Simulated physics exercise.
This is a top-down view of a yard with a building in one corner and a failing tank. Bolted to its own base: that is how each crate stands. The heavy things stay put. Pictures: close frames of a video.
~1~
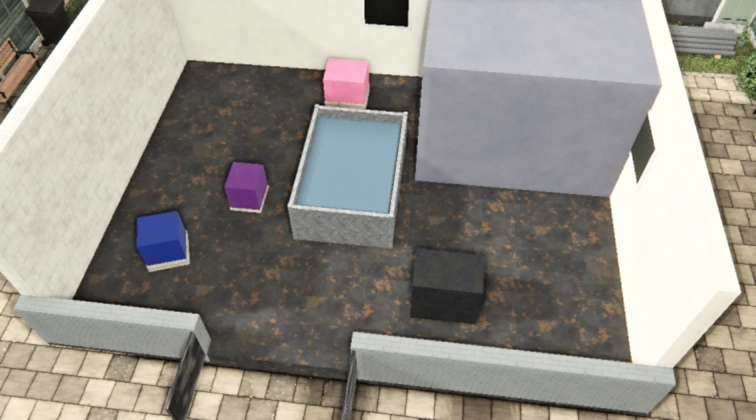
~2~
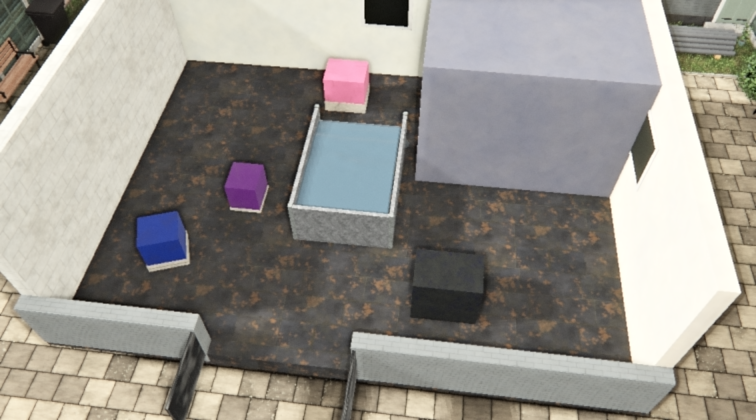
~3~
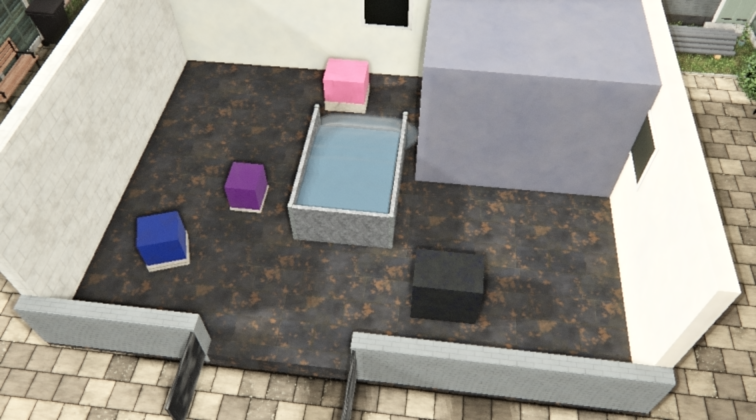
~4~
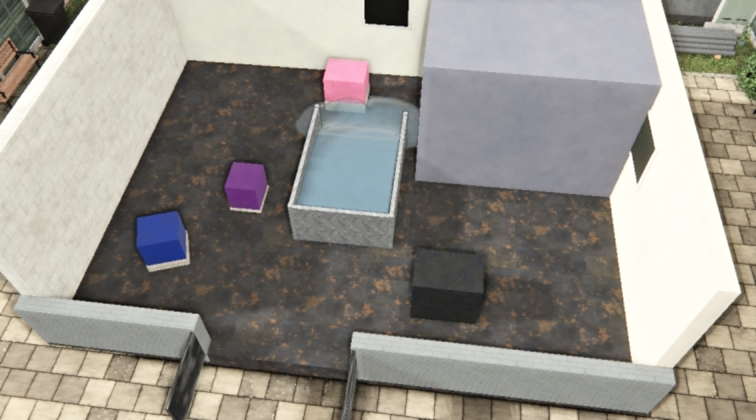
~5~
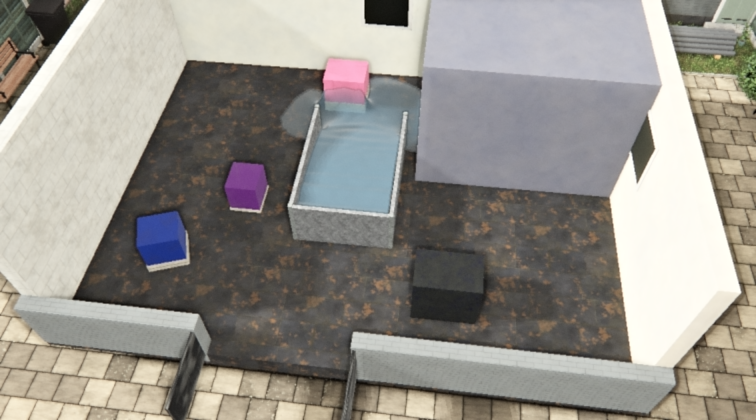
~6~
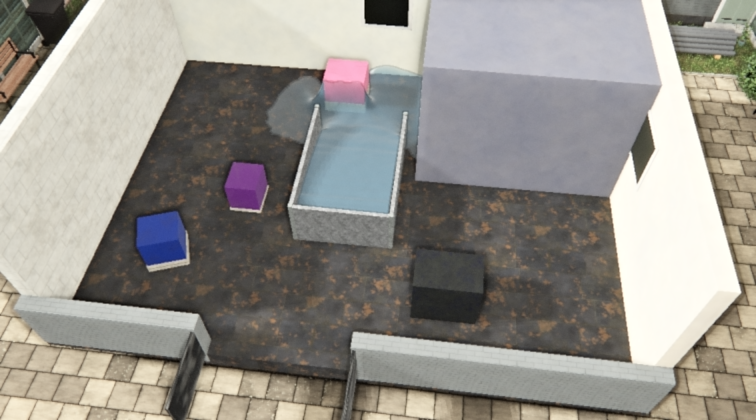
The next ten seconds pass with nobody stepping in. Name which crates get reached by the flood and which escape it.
The purple crate gets reached; the blue crate gets reached; the pink crate gets reached.
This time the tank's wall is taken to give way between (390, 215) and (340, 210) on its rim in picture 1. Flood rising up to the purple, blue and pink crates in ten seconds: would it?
Going crate by crate, the purple one stays out of reach, then the blue one stays out of reach, then the pink one stays out of reach.
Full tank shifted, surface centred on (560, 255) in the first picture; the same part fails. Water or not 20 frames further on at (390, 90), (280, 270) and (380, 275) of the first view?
Results in order - left untouched, swamped, swamped.
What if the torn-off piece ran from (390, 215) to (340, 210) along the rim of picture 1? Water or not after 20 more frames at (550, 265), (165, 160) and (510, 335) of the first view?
In the order given, the spots are swamped, not soaked and swamped.
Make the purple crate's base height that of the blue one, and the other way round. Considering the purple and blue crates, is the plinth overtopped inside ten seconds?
The purple one keeps dry; the blue one is topped.
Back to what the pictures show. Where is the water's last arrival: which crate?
Go for the one in blue.
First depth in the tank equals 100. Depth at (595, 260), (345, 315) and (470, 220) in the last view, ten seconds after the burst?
Going place by place: 2 %, 6 % and 4 %.
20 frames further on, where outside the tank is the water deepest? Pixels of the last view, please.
I'd mark about pixel (188, 61).
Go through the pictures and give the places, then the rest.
The first frame shows the tank at (352, 161) is whole and still.
In the second frame, the front is at a hidden place, out from the gap on the tank's far side.
In the third frame, water pours out on the tank's far side and has run to a hidden place.
In the fourth frame, the front is at (314, 108), out from the gap on the tank's far side.
In the fifth frame, the front is at (394, 81), out from the gap on the tank's far side.
In the sixth frame, water pours out on the tank's far side and has run to a hidden place.
A moment on, water covers 20 % of the floor; the purple crate not reached, the blue crate not reached, the pink crate water round its plinth.
Next, water covers 30 % of the floor; the purple crate not reached, the blue crate not reached, the pink crate water round its plinth.
Then, water covers 40 % of the floor; the purple crate water round its plinth, the blue crate not reached, the pink crate water round its plinth.
Later, water covers 70 % of the floor; the purple crate water round its plinth, the blue crate water round its plinth, the pink crate water round its plinth.
In the end, water covers 85 % of the floor; the purple crate was topped, the blue crate was topped, the pink crate was topped.
